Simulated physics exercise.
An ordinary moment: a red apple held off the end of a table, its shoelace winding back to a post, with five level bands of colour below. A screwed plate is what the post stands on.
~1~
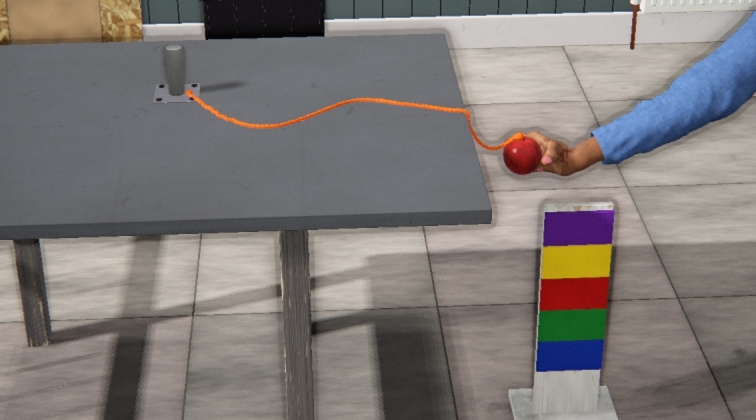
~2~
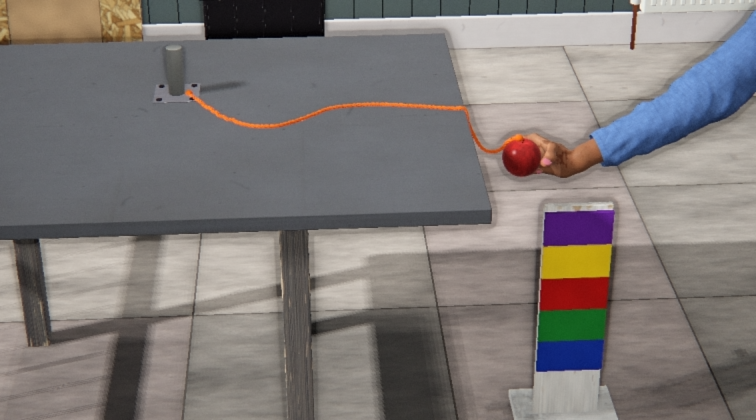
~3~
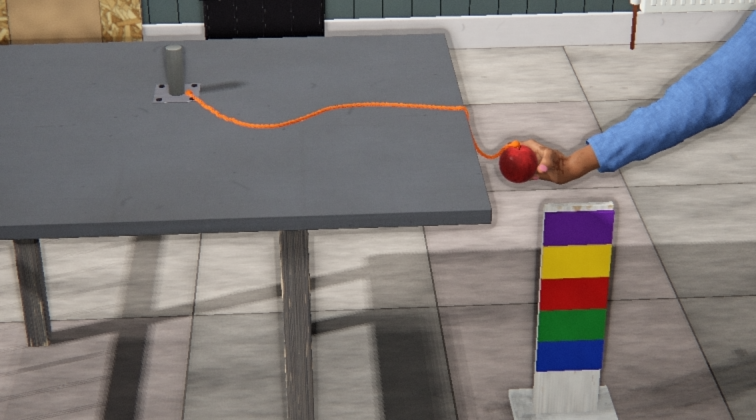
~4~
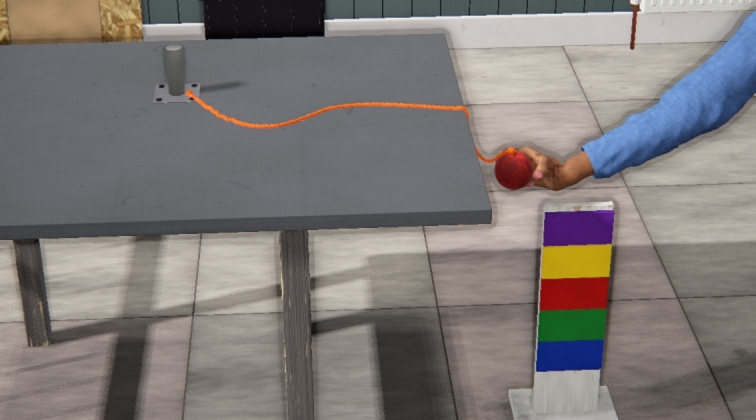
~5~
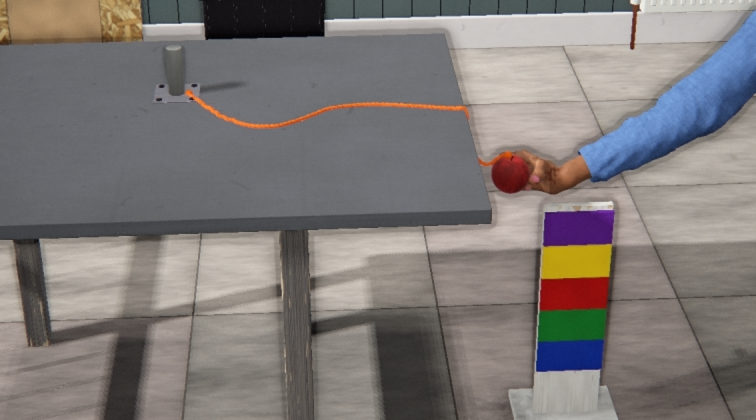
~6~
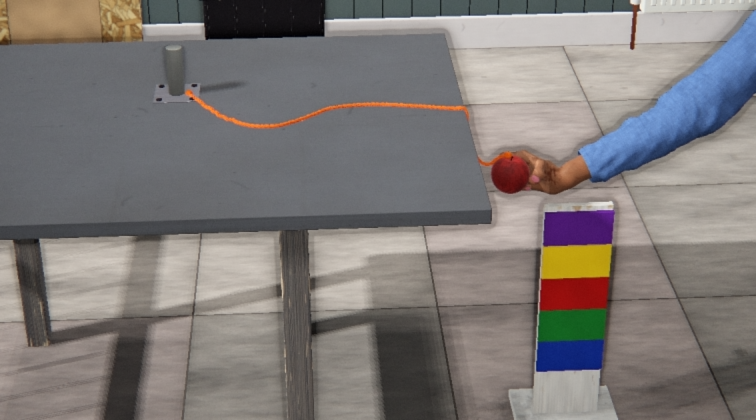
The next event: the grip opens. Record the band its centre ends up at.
Centre ends at yellow.
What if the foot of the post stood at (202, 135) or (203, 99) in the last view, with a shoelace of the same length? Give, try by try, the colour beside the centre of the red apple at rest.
Result 1: Red. Result 2: Red.
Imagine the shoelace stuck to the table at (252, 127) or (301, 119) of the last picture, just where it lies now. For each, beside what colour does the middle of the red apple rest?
Taking the two tries in turn, you'd get purple and then purple.
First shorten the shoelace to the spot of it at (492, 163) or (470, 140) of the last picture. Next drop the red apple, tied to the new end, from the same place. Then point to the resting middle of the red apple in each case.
Around (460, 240) for the first cut and around (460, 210) for the second.
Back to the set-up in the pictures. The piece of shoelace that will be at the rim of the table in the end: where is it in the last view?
Around (412, 106).
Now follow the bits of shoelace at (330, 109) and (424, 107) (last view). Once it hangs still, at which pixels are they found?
The first finishes about (384, 106) and the second about (467, 126).
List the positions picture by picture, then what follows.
In the first picture, red apple (522, 156); purple (579, 229); yellow (577, 263); red (575, 295); green (572, 326); blue (570, 357).
In the second picture, red apple (522, 157); shoelace through (204, 105) (253, 126) (325, 110) (399, 105) (468, 121).
In the third picture, red apple (519, 164).
In the fourth picture, red apple (514, 170); shoelace through (204, 105) (253, 126) (325, 110) (399, 105) (467, 121).
In the fifth picture, red apple (511, 174).
In the sixth picture, red apple (511, 175); shoelace through (204, 105) (253, 126) (325, 110) (399, 105) (467, 121).
Soon after, apple near (463, 249); level with yellow.
Then, apple near (463, 258); level with yellow.
At rest, apple near (468, 260); level with yellow. Its middle rests at the yellow band.
